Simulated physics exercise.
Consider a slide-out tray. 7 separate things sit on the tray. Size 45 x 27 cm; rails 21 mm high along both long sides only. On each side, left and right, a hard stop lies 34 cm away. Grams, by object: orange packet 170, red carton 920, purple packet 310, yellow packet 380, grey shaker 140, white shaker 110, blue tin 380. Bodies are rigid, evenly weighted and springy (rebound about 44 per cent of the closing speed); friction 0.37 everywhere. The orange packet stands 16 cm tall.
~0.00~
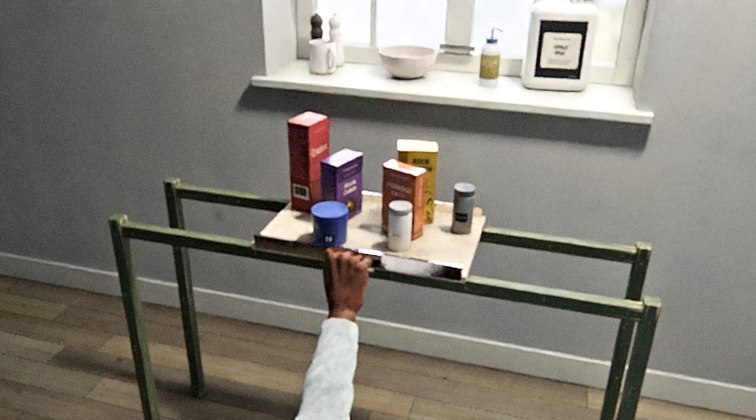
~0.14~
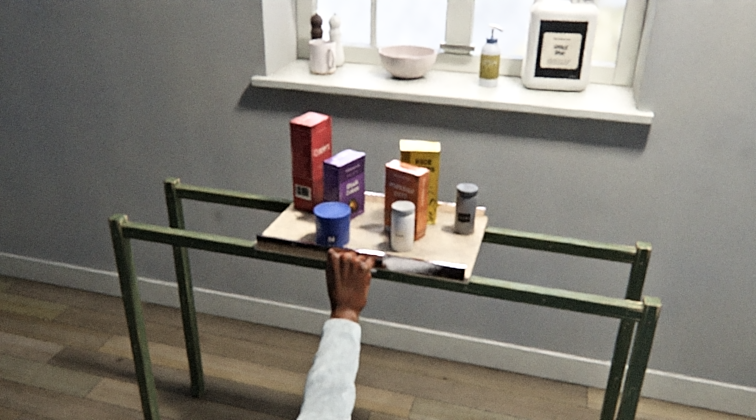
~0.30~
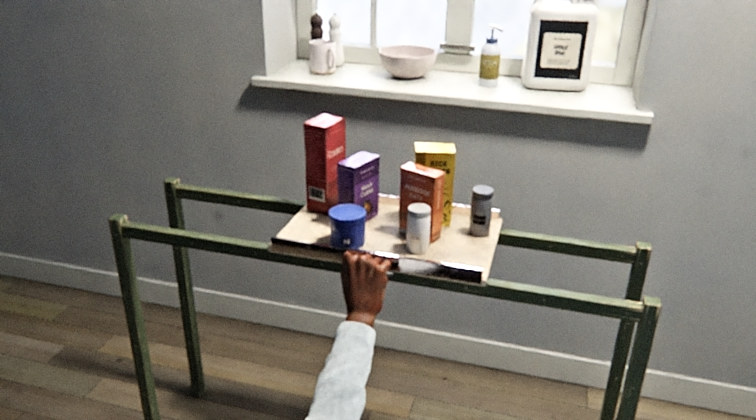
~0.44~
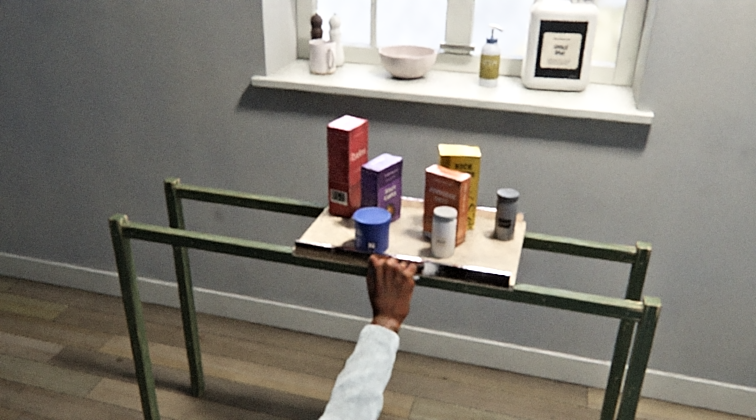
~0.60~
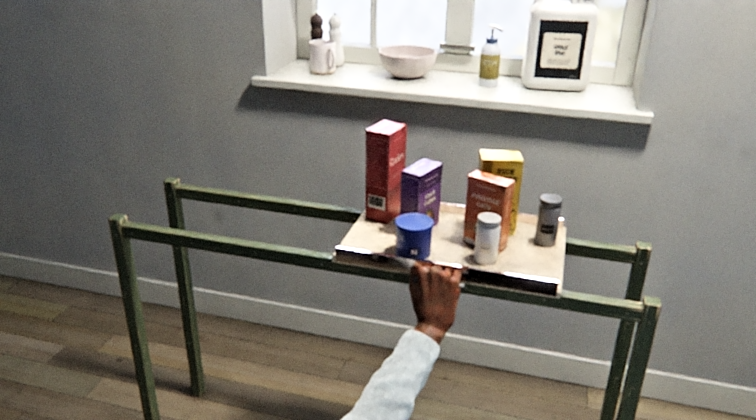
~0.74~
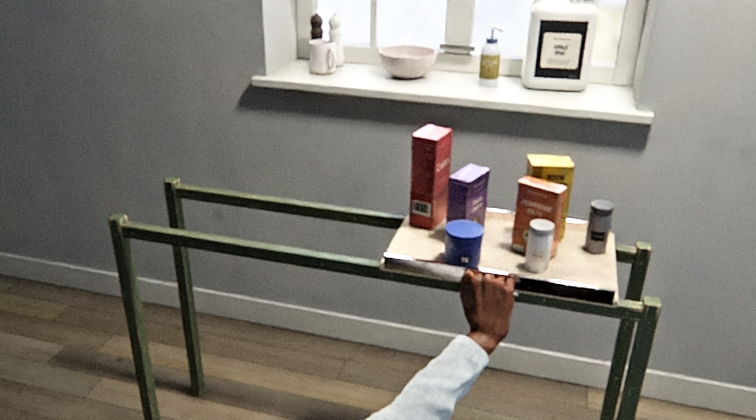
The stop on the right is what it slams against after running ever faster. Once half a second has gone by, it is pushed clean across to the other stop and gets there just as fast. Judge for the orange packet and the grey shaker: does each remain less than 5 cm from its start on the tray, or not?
Orange packet - does not remain, grey shaker - does not remain.
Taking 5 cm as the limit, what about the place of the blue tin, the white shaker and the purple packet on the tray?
Note: Blue tin is left in place. White shaker departs its position. Purple packet departs its position.
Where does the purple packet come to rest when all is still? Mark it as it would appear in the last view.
Its middle settles close to pixel (259, 207).
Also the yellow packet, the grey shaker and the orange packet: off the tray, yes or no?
At the end the yellow packet remains on its base, the grey shaker leaves its base and the orange packet leaves its base.
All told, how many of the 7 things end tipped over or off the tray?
That comes to 4.
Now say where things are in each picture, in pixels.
The first frame shows tray midway; orange packet (403, 201); grey shaker (463, 209).
In the second frame, tray has slid 1 cm right; yellow packet (419, 183); white shaker (403, 227).
In the third frame, tray has slid 4 cm right; blue tin (348, 228); red carton (326, 165).
In the fourth frame, tray has slid 9 cm right; purple packet (382, 192); yellow packet (457, 188).
In the fifth frame, tray has slid 18 cm right; white shaker (488, 239); blue tin (414, 238).
In the sixth frame, tray has slid 29 cm right; orange packet (538, 219); grey shaker (598, 227).
Around 1.04 s, tray has slid 34 cm right; grey shaker now off the tray; orange packet shifted 9 cm near (611, 228); red carton at 38° to upright.
Around 1.54 s, tray has slid 33 cm right; orange packet now off the tray; red carton at 69° to upright; purple packet on its side.
Around 2.14 s, tray has slid 14 cm right; red carton at 70° to upright; purple packet on its side; white shaker shifted 12 cm.
Around 2.84 s, tray has slid 33 cm left; red carton at 70° to upright; purple packet on its side; white shaker shifted 12 cm.
Finally (3.7 s), off the tray, orange packet and grey shaker; on their side or leaning hard on the tray, red carton and purple packet; not toppled but over 5 cm from the start, white shaker; the other 2 still in place (within 5 cm).
